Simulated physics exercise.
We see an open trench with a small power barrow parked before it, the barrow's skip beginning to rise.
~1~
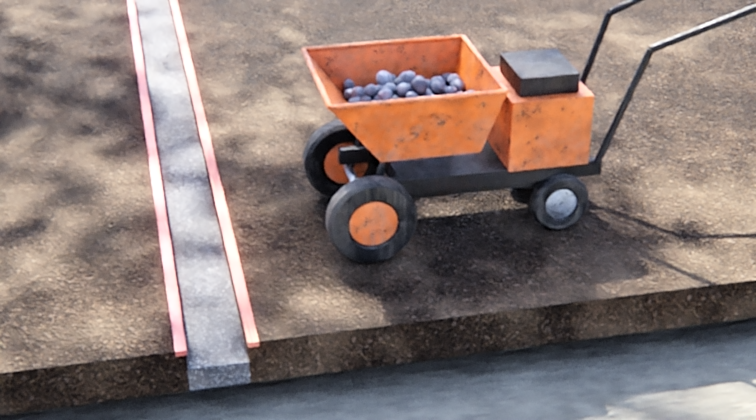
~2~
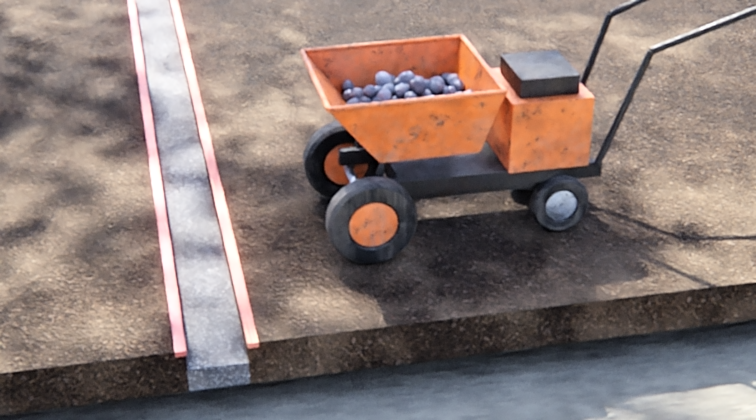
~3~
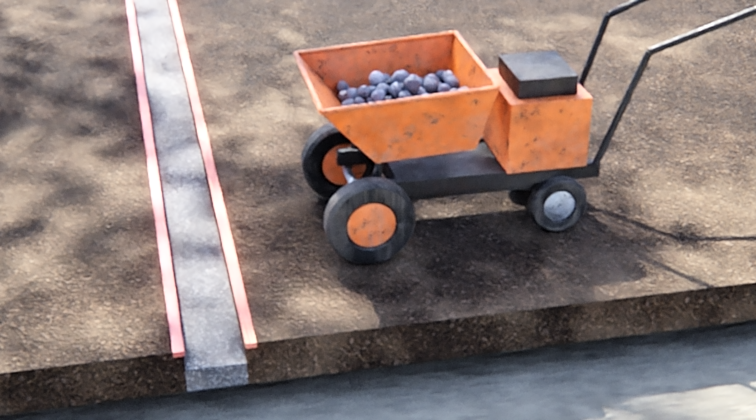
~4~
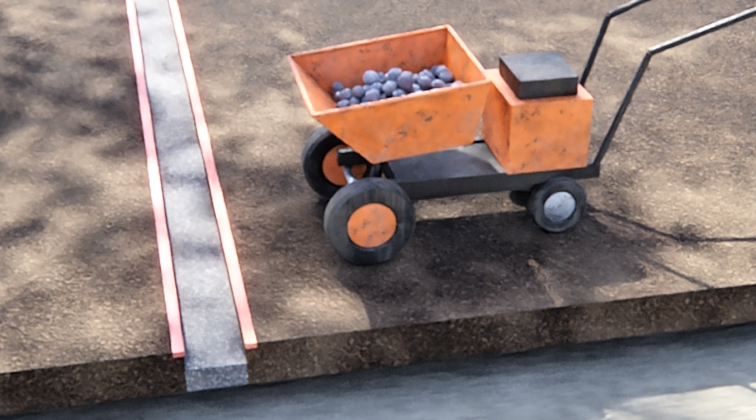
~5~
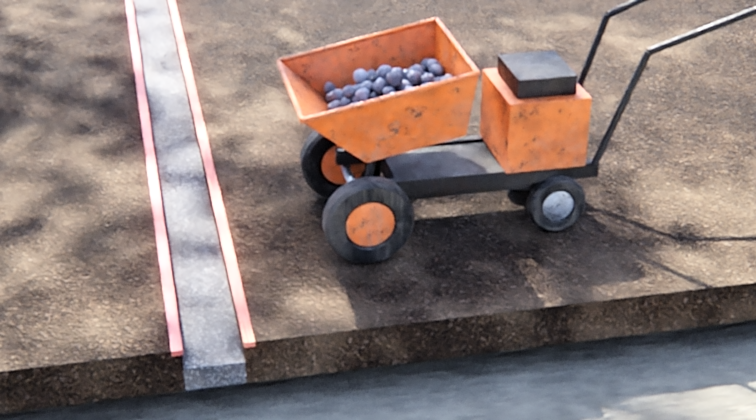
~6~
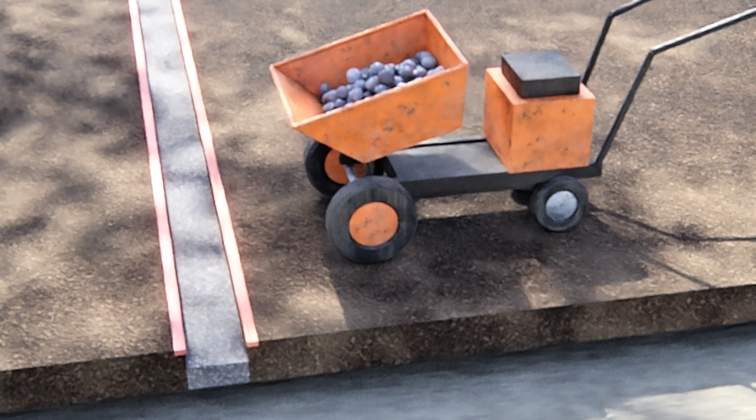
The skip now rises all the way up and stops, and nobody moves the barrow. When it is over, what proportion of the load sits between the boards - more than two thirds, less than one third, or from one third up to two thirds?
I expect the trench to receive above two thirds of the load.
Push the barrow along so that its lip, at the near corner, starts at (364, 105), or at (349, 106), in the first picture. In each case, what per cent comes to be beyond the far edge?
About 0 per cent first, about 0 per cent second.
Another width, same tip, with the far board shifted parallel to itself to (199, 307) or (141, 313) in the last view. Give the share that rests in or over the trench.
Roughly 50 percent first and 90 percent second.
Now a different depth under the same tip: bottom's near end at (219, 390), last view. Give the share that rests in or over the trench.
Around 100 percent.
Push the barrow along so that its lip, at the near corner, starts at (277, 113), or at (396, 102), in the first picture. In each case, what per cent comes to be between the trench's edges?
First some 30, then 30 per cent.
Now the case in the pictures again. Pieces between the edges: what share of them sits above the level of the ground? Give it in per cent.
Roughly 45 %.
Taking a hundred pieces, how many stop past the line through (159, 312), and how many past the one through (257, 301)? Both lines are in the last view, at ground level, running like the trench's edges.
Some 10 and some 90 per cent, respectively.
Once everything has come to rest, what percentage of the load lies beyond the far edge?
Estimate: Some 10 percent.
Soon after the last picture, skip tipped steeply; all in the skip.
A little later, skip tipped steeply; nearly all in the skip; a small part in or heaped over the trench.
Later still, skip tipped right over; about a quarter in the skip; a stray few short of the trench; about two thirds in or heaped over the trench; a small part beyond it.
At rest, skip tipped right over; a stray few in the skip; a small part short of the trench; most in or heaped over the trench; a small part beyond it.
